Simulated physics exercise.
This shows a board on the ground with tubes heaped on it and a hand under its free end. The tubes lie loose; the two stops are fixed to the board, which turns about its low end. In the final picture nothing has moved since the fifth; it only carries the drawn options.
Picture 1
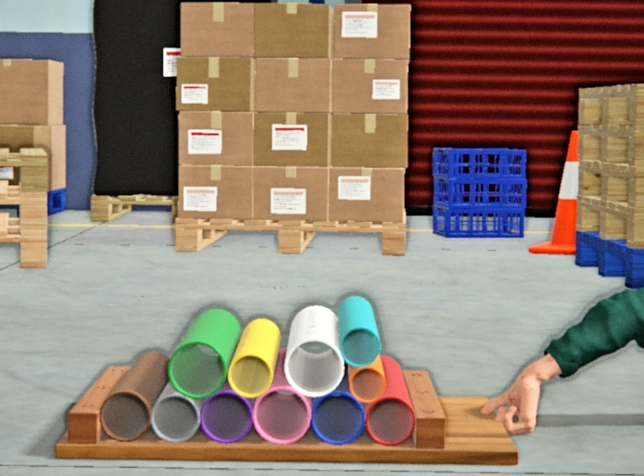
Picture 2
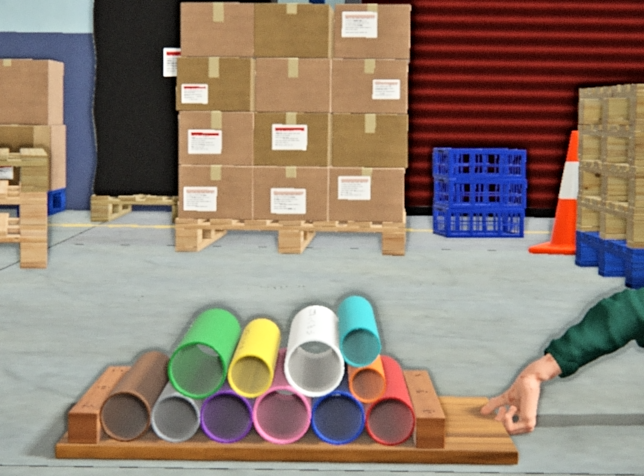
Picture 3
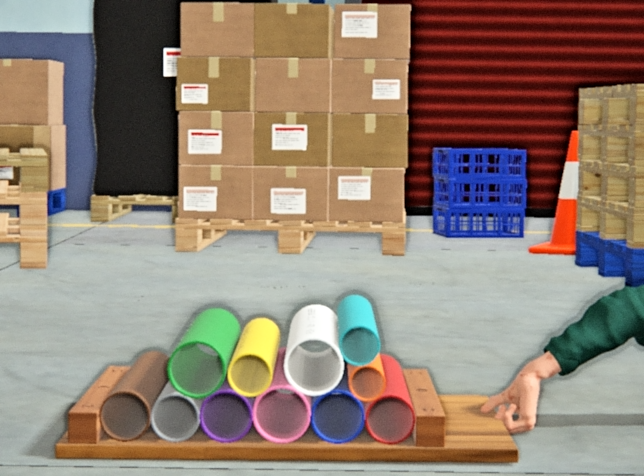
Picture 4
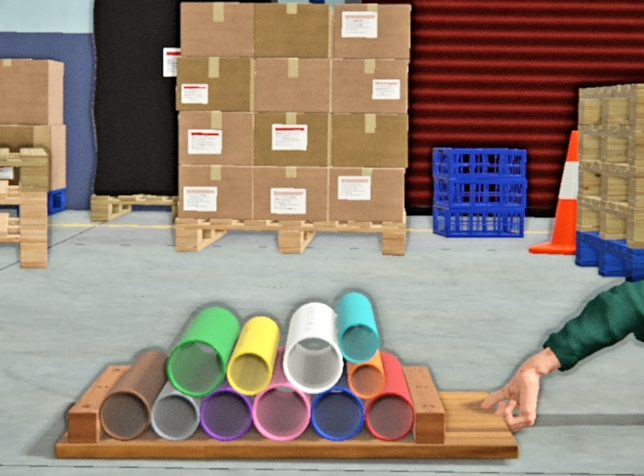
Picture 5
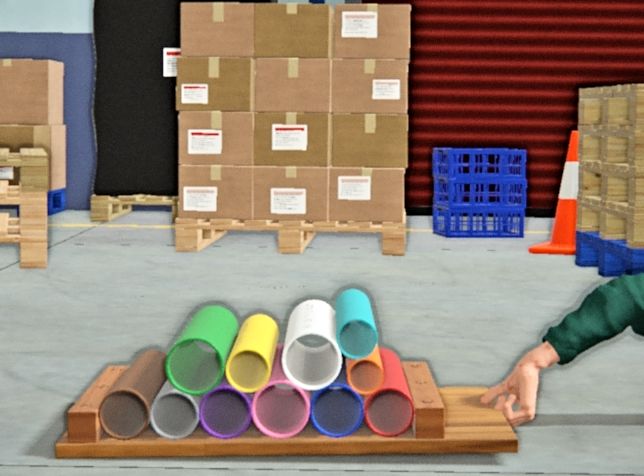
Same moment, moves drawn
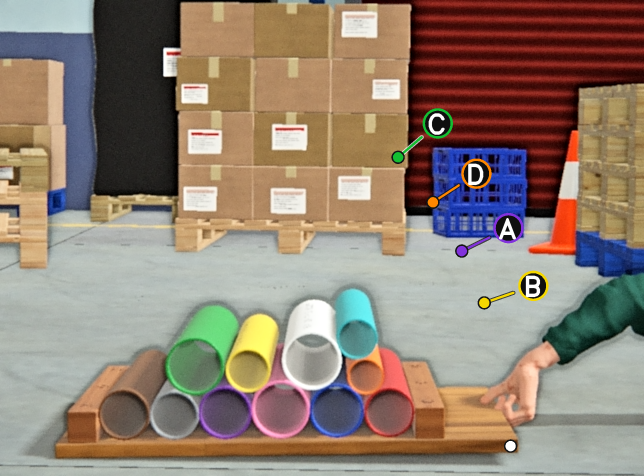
A hand at the right end of a wooden board shifted very slightly, while the heap of colourful tubes lying on the board barely moved, with stacked boxes standing still behind.
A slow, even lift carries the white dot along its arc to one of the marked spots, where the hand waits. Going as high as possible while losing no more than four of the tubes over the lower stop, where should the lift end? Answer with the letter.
The last mark within the limit is D.
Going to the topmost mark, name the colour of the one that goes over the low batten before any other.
The green one.
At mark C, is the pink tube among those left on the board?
Yes, with C.
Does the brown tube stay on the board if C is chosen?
The brown tube: Yes.
On the marked copy, A at (462, 251); B at (484, 303); C at (398, 157); D at (433, 203); the white dot at (511, 446).
Following D. Soon after the start, board at 19°.
Later, board at 34°.
In the end, board at 34°, four over the low batten (yellow, white, green, turquoise).
As for the rest, A one over the low batten (green); B none over the low batten; C five over the low batten.
